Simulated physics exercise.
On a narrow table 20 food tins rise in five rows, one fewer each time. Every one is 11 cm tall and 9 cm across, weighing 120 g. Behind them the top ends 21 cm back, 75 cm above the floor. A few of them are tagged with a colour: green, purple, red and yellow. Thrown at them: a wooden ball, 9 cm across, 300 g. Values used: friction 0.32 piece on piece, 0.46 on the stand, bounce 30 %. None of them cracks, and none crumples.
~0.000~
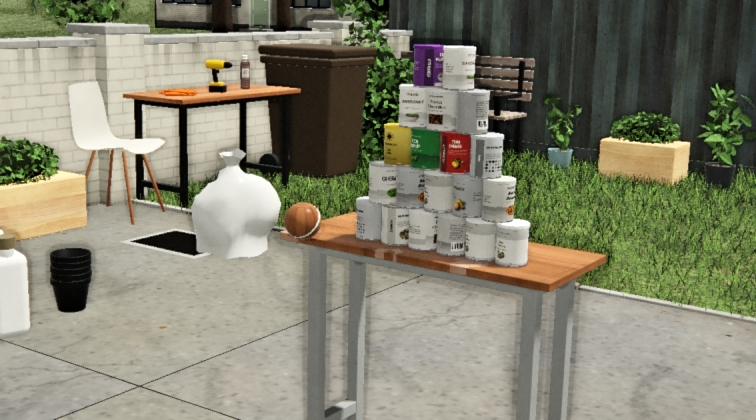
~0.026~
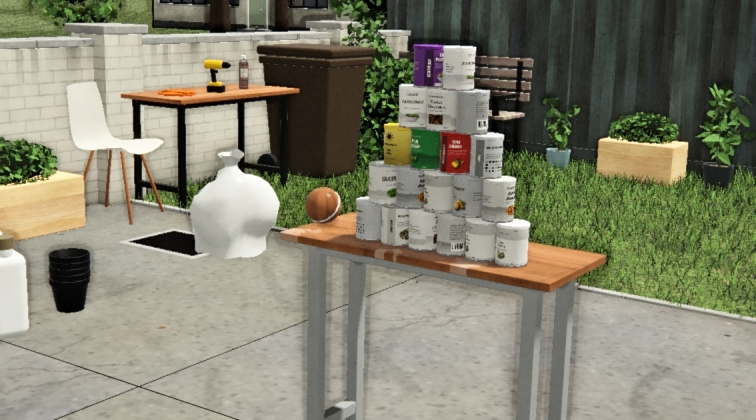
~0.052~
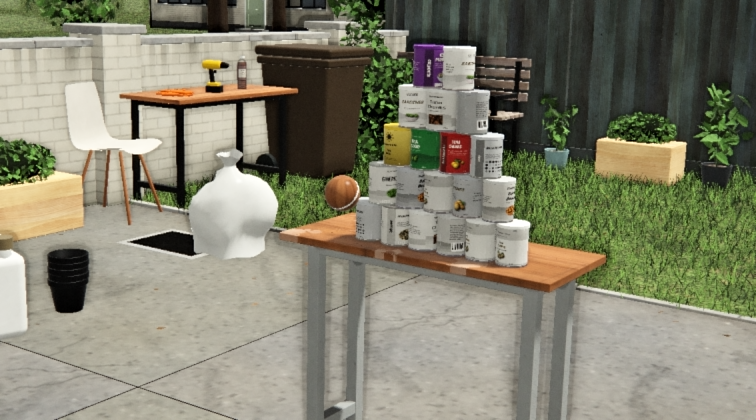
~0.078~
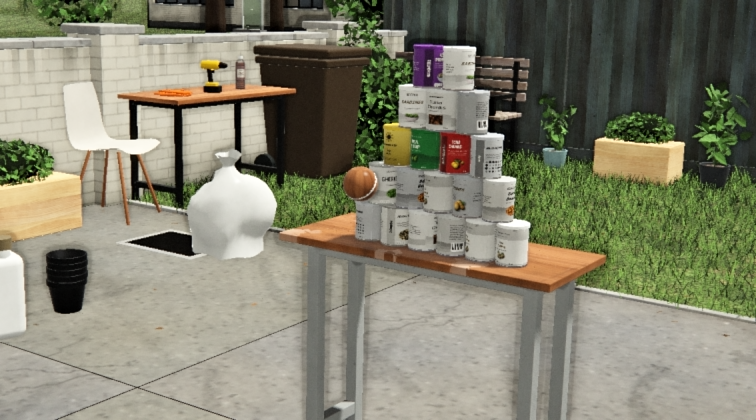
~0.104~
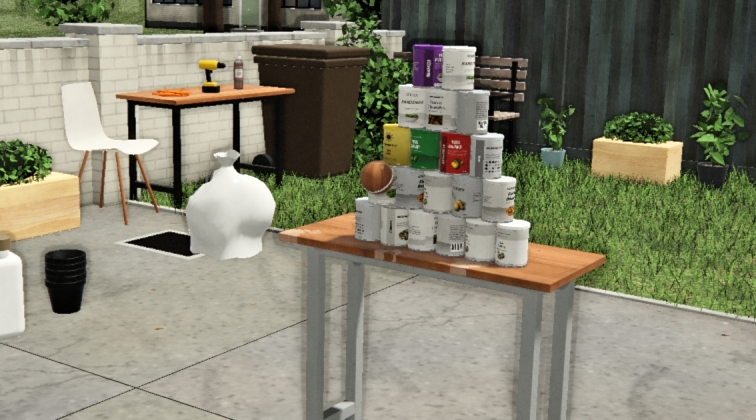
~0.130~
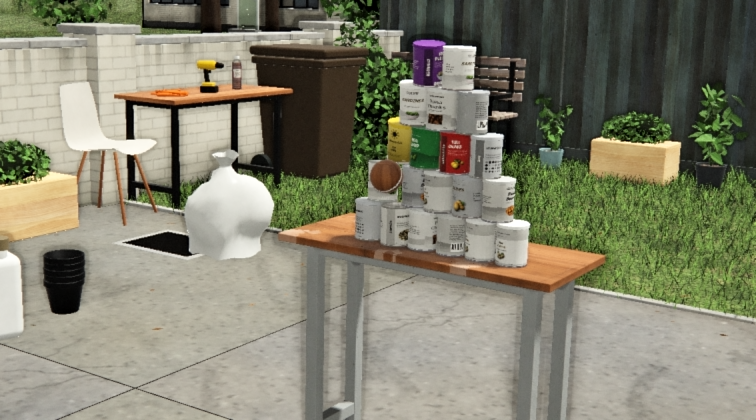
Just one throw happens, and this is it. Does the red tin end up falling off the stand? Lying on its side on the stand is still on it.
No, it stays on.
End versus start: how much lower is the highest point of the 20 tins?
I'd say it's about 0 cm lower than before.
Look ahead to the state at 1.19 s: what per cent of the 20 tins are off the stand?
At that instant, 25 percent.
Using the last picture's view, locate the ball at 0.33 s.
At about (408, 191).
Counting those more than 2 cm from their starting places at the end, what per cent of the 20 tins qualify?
I make it 30 per cent.
By 0.33 s, ball still moving; none of the 20 tins off the stand, 6 disturbed; red tin unmoved; purple tin on its side.
By 0.64 s, ball still moving; 4 of the 20 tins off the stand; red tin unmoved; green tin upside down.
By 1.19 s, ball still moving; 5 of the 20 tins off the stand; red tin unmoved; purple tin on its side.
When it is over (1.5 s), ball rolling away; 5 of the 20 tins off the stand; red tin unmoved; green tin on its side; purple tin on its side. In pixels of the last frame, middles, red tin near (455, 152), green tin near (407, 216).
